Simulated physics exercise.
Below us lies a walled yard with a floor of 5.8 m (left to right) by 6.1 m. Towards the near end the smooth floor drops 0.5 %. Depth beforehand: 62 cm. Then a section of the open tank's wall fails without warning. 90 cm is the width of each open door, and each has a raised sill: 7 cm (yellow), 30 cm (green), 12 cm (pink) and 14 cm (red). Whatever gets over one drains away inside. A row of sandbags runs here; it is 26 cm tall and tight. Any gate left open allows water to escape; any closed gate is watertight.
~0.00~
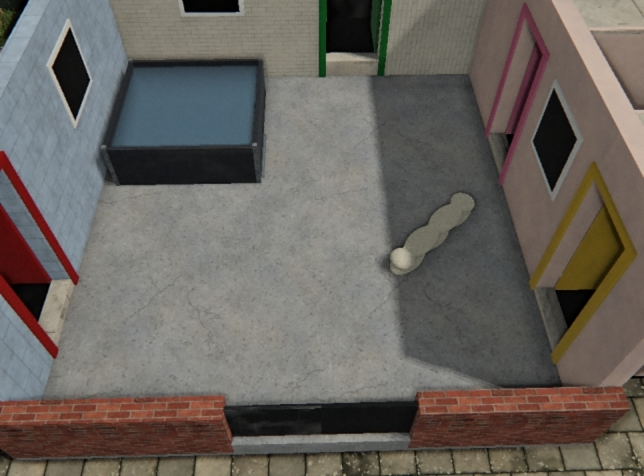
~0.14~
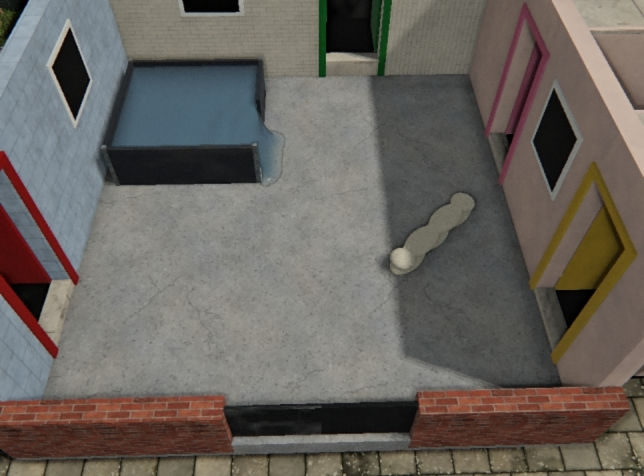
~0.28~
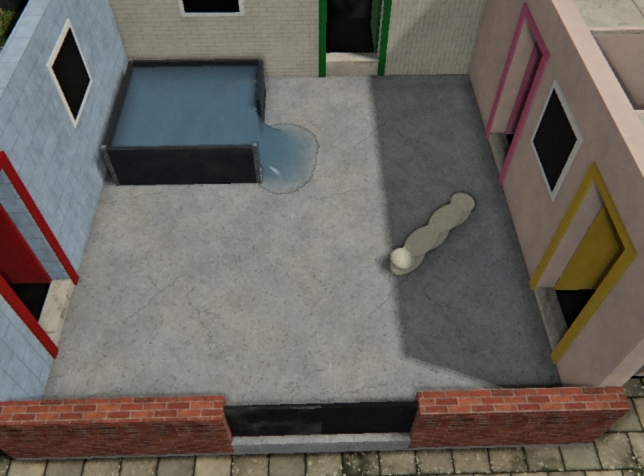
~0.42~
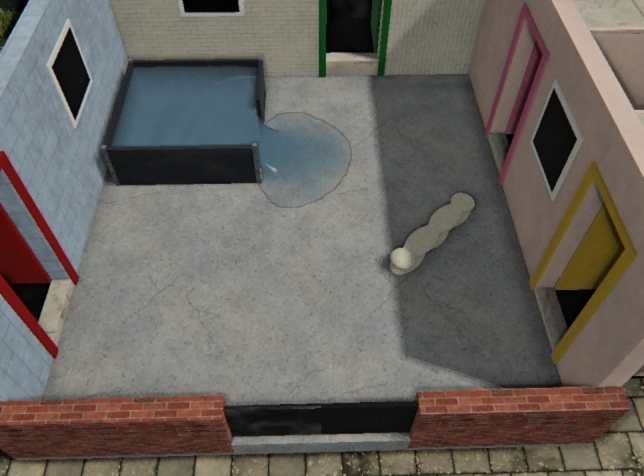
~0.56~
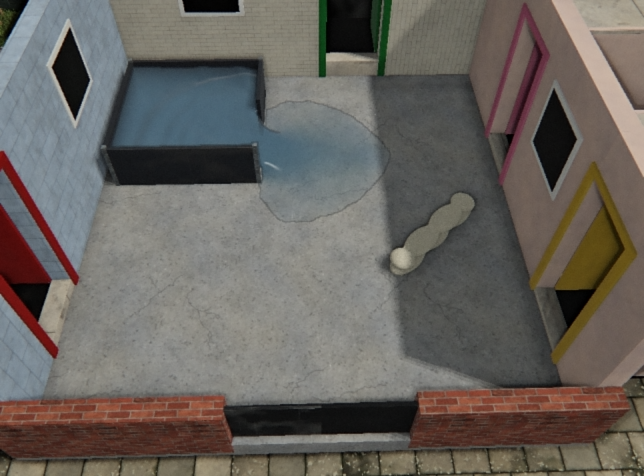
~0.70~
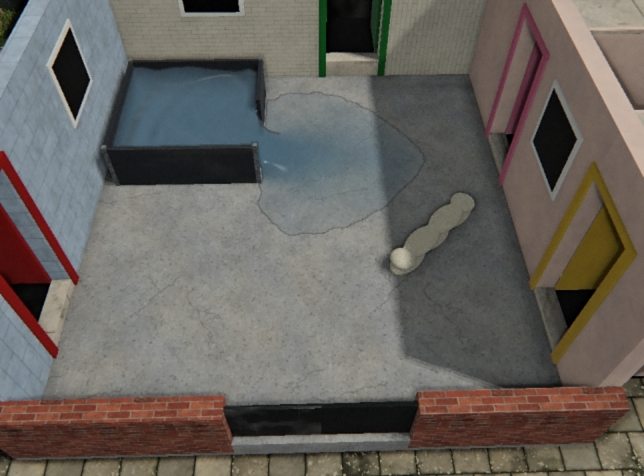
In a walled yard with coloured doorways, water poured from the right side of a dark open tank and spread across the grey floor in a widening puddle, reaching into the shaded strip.
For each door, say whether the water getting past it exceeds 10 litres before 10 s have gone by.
By that time: The yellow door stays at or below 10 litres; the green door stays at or below 10 litres; the pink door exceeds 10 litres; the red door stays at or below 10 litres.
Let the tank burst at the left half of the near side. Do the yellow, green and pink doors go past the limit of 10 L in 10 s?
Then it goes yellow too high, green fine, pink fine.
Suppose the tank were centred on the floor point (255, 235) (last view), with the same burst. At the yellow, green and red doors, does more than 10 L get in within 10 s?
Lab note: Vs limit, yellow door limit broken; green door limit held; red door limit held.
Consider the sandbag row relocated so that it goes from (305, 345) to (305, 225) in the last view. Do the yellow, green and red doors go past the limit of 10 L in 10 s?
Yellow beyond the limit, green within the limit, red within the limit.
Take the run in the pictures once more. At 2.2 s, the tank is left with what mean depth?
Roughly 36 centimetres.
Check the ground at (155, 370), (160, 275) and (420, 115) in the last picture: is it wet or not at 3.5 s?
Untouched, untouched, soaked.
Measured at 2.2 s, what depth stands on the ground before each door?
Door by door, in cm: Yellow reads 1, green reads 3, pink reads 28, red reads 0.
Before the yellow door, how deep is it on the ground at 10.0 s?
Around 5.5 cm there.
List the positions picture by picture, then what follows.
The first frame shows the open tank at (189, 105) is whole and still, 62 cm deep.
In the second frame, the front is at (274, 134), 0.6 m from the gap at (257, 145); 0.2 m2 of floor is under water; 62 cm left at the back of the open tank.
In the third frame, water pours out at (257, 147) and has run 0.9 m, to (304, 133); typically 10 cm deep outside, 62 cm at the open tank's back.
In the fourth frame, the front is at (343, 143), 1.3 m from the gap at (257, 148); 1.9 m2 of floor is under water; 62 cm left at the back of the open tank.
In the fifth frame, the front is at (382, 150), 1.9 m from the gap at (257, 148); 3.2 m2 of floor is under water; 61 cm left at the back of the open tank.
In the sixth frame, the front is at (416, 163), 2.4 m from the gap at (257, 148); 4.5 m2 of floor is under water; 56 cm left at the back of the open tank.
After 1.4 s water covers 30 % of the floor and is deepest (37 cm) near (265, 163); yellow door not reached, green door 3 cm at the sill, 0 L in, pink door 18 cm at the sill, 1 L in, red door not reached.
After 2.2 s water covers 40 % of the floor and is deepest (29 cm) near (495, 176); yellow door not reached, green door 3 cm at the sill, 0 L in, pink door 28 cm at the sill, 35 L in, red door not reached.
After 3.5 s water covers 55 % of the floor and is deepest (22 cm) near (265, 163); yellow door 2 cm at the sill, 0 L in, green door 5 cm at the sill, 0 L in, pink door 21 cm at the sill, 131 L in, red door not reached.
After 6.0 s water covers 75 % of the floor and is deepest (16 cm) near (466, 79); yellow door 3 cm at the sill, 0 L in, green door 9 cm at the sill, 0 L in, pink door 14 cm at the sill, 183 L in, red door not reached.
After 10.0 s water covers 90 % of the floor and is deepest (14 cm) near (36, 427); yellow door 6 cm at the sill, 1 L in, green door 5 cm at the sill, 0 L in, pink door 9 cm at the sill, 187 L in, red door 8 cm at the sill, 0 L in.
